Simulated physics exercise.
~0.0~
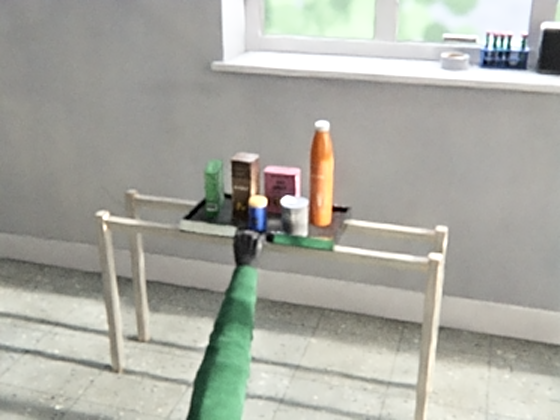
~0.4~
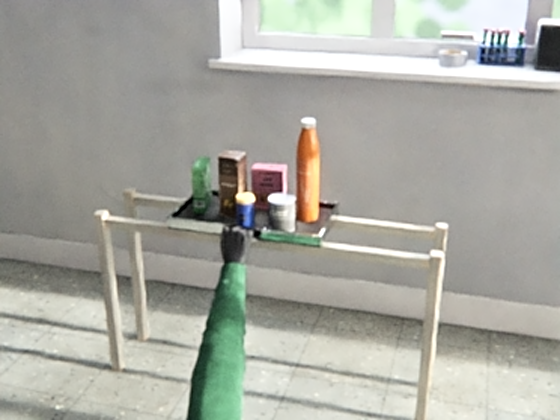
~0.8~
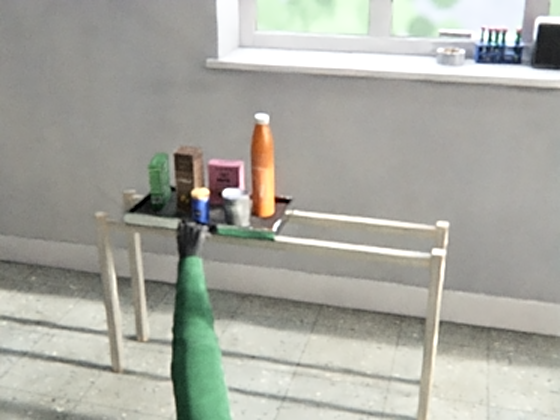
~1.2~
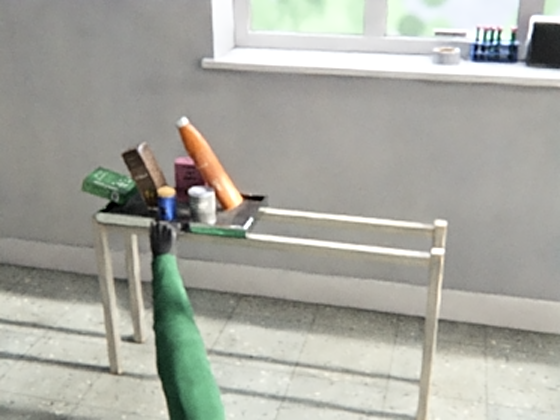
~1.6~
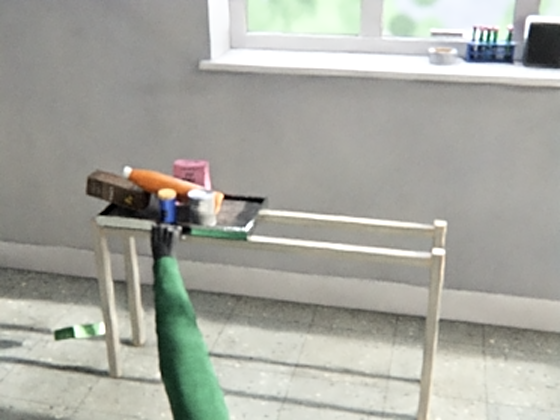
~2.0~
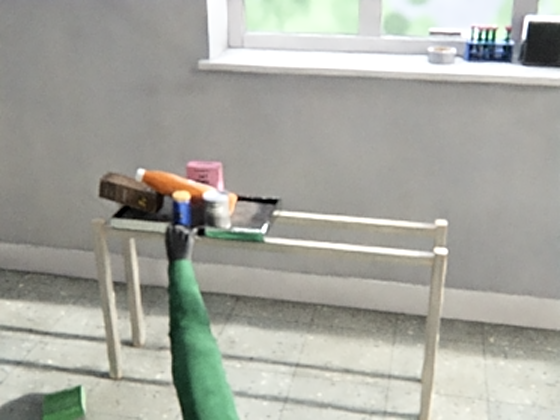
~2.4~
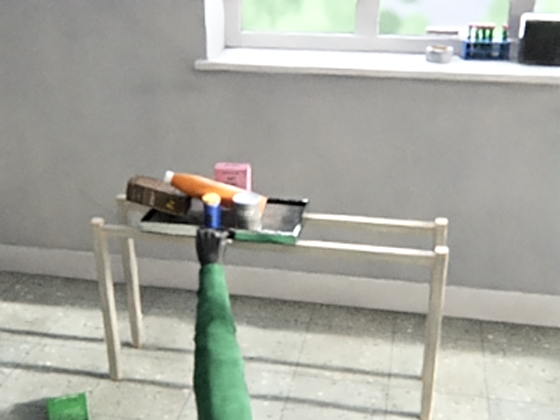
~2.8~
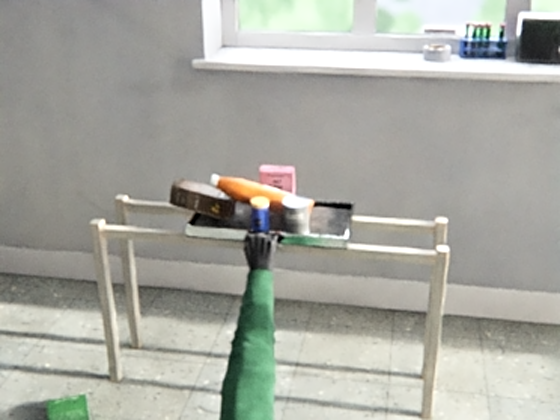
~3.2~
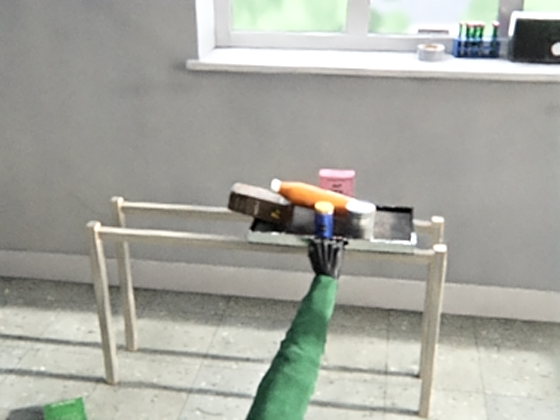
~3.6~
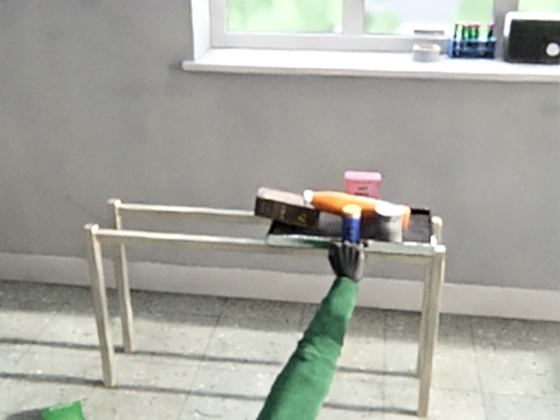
Green-sleeved arm sliding a loaded tray left along rails, toppling bottle and cartons, green packet falling off, then sliding it right.
